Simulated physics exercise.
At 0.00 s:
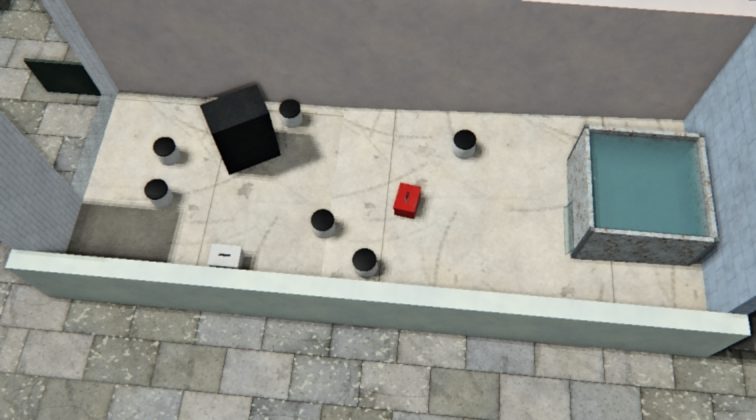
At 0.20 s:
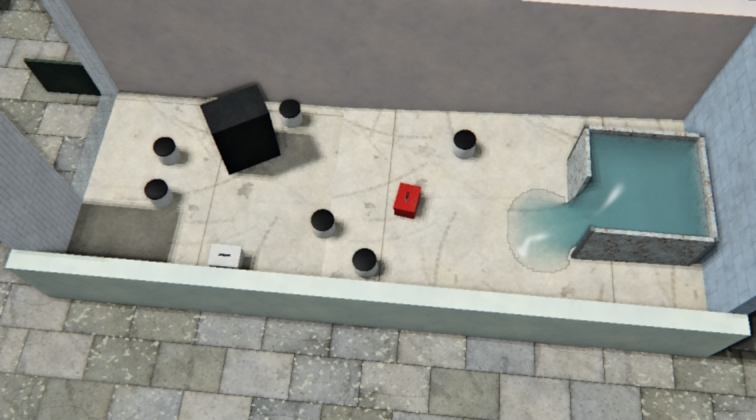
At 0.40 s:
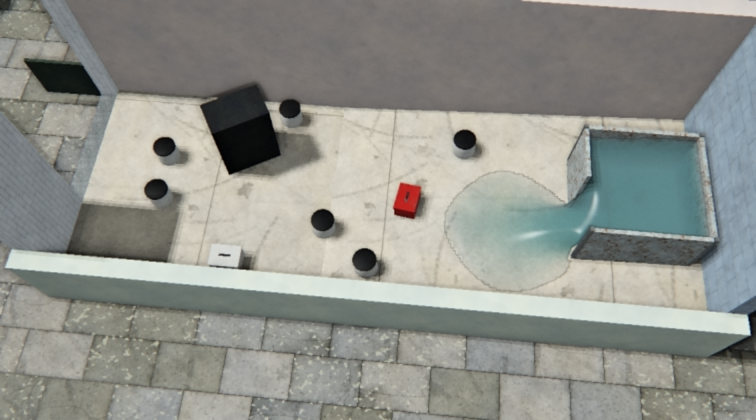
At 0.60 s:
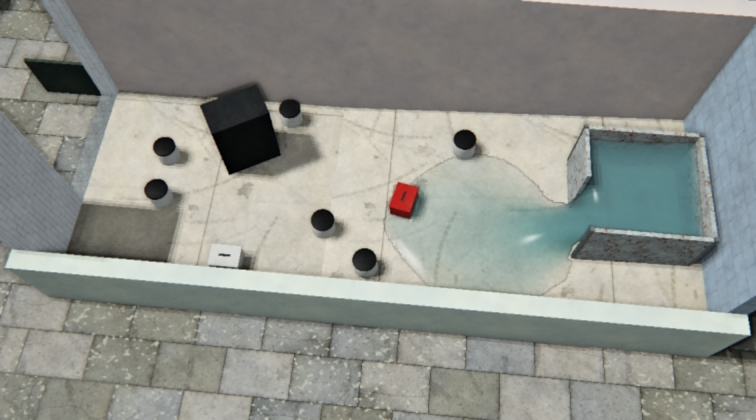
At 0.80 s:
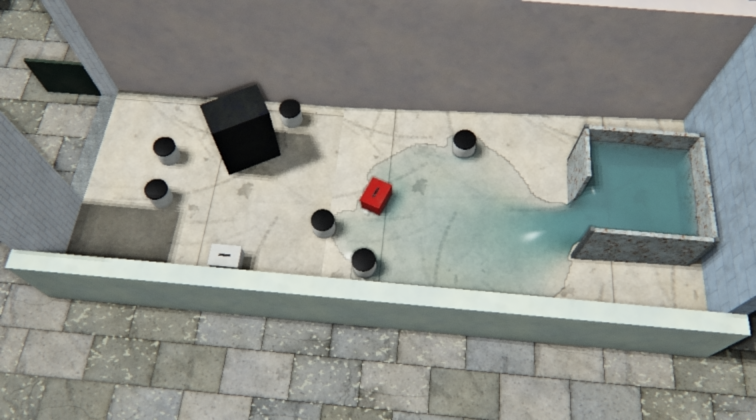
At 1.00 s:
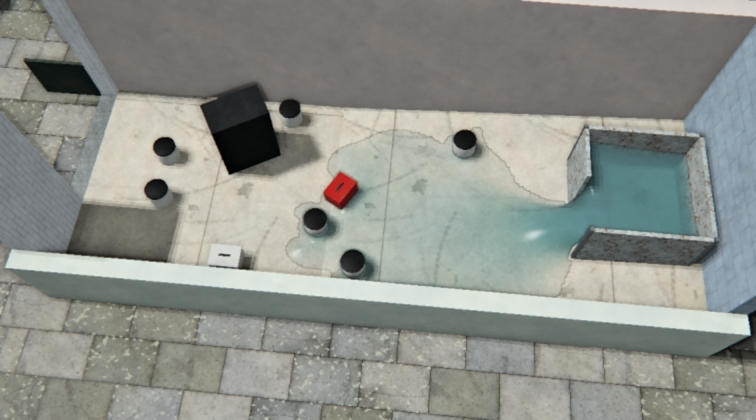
Water bursting from a walled tank on the right, spreading left across a pale floor and pushing a red tote leftward among pails.
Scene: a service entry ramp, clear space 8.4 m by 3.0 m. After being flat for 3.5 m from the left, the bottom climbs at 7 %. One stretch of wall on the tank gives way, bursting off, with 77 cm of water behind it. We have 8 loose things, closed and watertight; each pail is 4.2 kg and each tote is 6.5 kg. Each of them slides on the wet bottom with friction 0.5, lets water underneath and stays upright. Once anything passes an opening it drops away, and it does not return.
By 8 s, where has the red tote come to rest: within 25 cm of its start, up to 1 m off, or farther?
Looks like it gets washed well away.
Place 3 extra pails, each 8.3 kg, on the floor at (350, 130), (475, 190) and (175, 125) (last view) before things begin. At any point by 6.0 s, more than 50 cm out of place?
In turn: Past it, past it, short of it.
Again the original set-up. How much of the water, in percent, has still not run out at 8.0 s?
About 60 in a hundred parts of the water.
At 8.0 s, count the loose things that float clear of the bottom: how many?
Total: 0.
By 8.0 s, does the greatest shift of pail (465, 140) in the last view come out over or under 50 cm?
Looking at it, I'd say it strays not as far.
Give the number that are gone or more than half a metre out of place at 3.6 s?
That would be 6.
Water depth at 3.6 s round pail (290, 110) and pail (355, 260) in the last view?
About 10 and 14 cm.
After 1.6 s the red tote is near (246, 169), 2.3 m from its start, aground; 0 of 8 are out; 1 afloat.
After 3.6 s the red tote has gone out; 3 of 8 are out; 4 afloat.
After 5.6 s the red tote has gone out; 6 of 8 are out; 1 afloat.
After 8.0 s the red tote has gone out; 7 of 8 are out; 0 afloat.
